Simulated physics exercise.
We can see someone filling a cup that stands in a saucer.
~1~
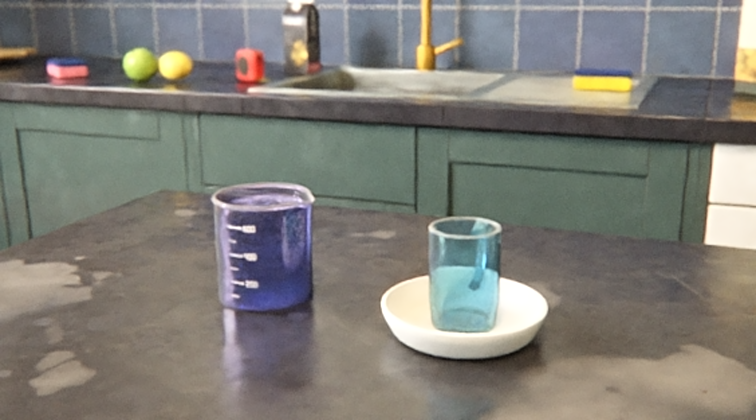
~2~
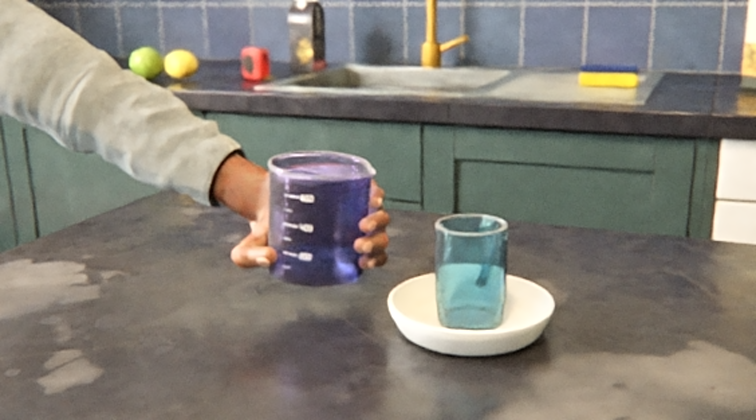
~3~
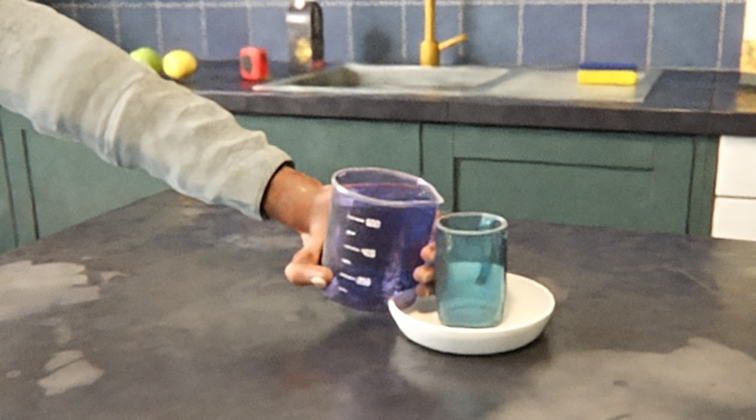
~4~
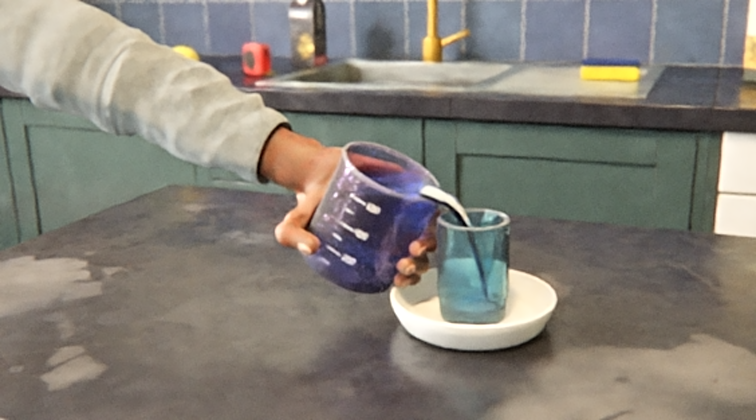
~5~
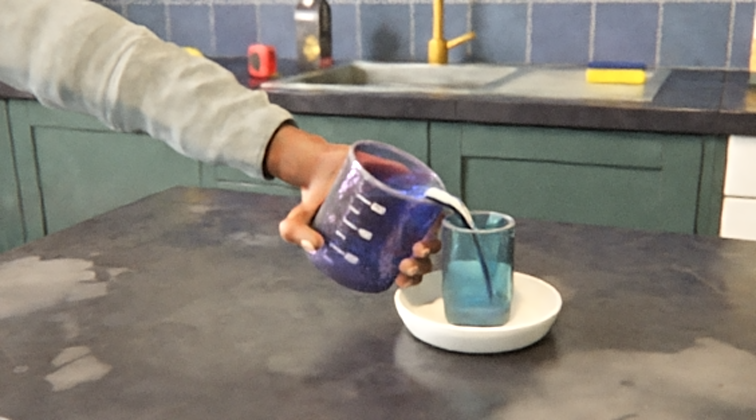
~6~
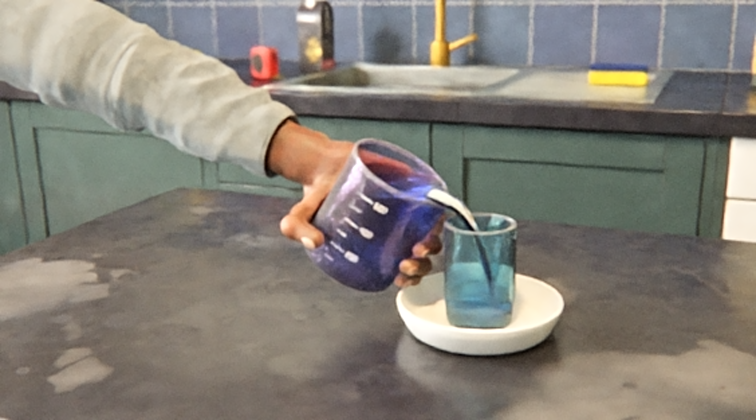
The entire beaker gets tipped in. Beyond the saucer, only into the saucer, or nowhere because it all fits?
Beyond the saucer.
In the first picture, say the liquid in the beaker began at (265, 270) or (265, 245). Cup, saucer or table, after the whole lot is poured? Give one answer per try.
One after the other: Cup only, saucer too.
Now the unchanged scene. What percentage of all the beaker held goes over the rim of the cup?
About 65 %.
Shortly, the cup is full to the brim; the saucer is wet, with room to spare.
Then, the cup is full to the brim; the saucer is full and running over.
At the finish, the cup is full to the brim; the saucer is full and running over.
